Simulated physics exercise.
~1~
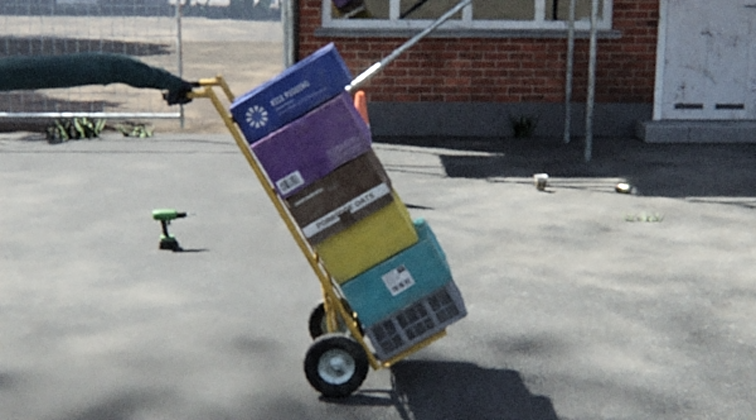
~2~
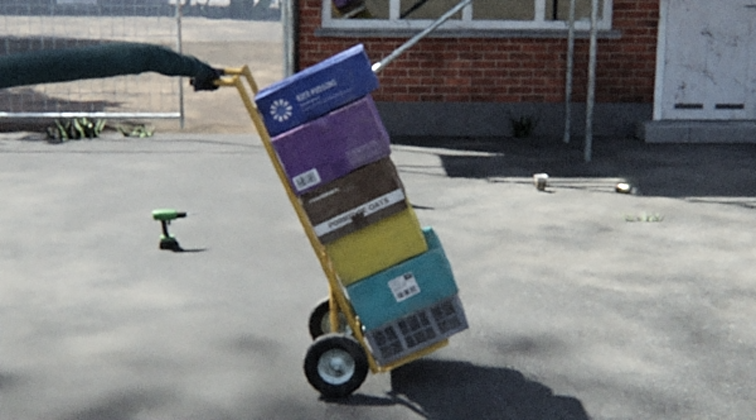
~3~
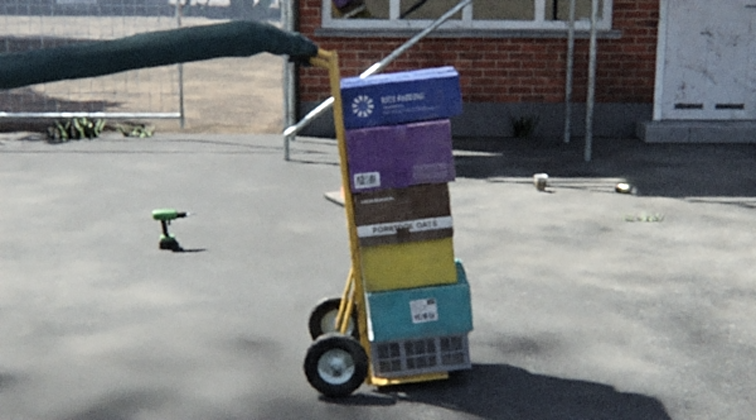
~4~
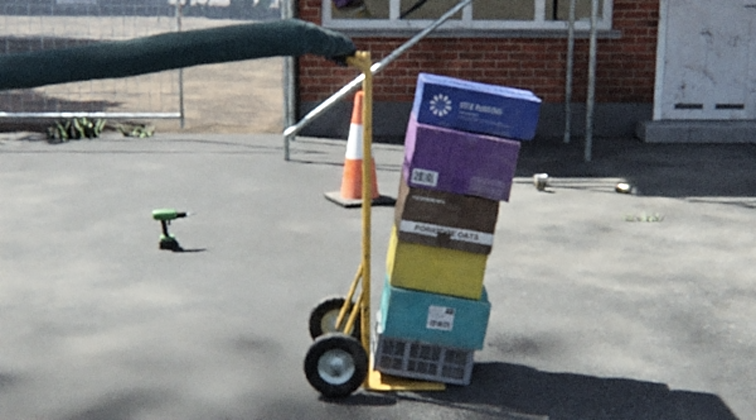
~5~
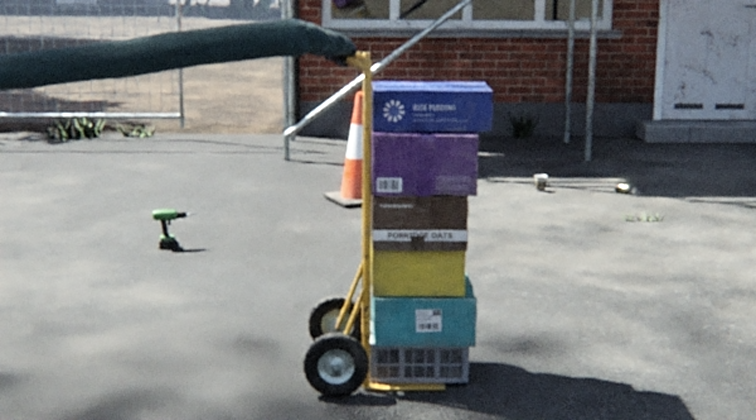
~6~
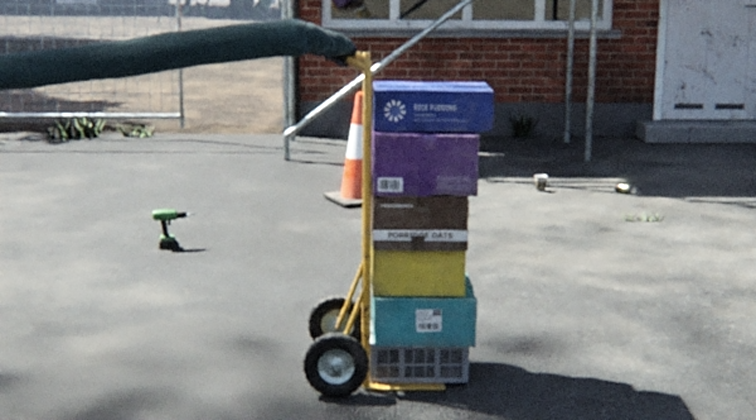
A yellow sack truck, held at its handle by a long dark green sleeve-like arm, starts tilted back to the left with a stack of six containers leaning on it. From top to bottom they are blue, purple, brown, yellow, turquoise and a grey crate. The arm pushes the handle to the right, slowly, then further, swinging the truck upright on its wheels. As it stops, the stack tips away to the right, opening a gap beside the frame. The stack then rocks back left against the uprights and stands straight, with every piece still in place.
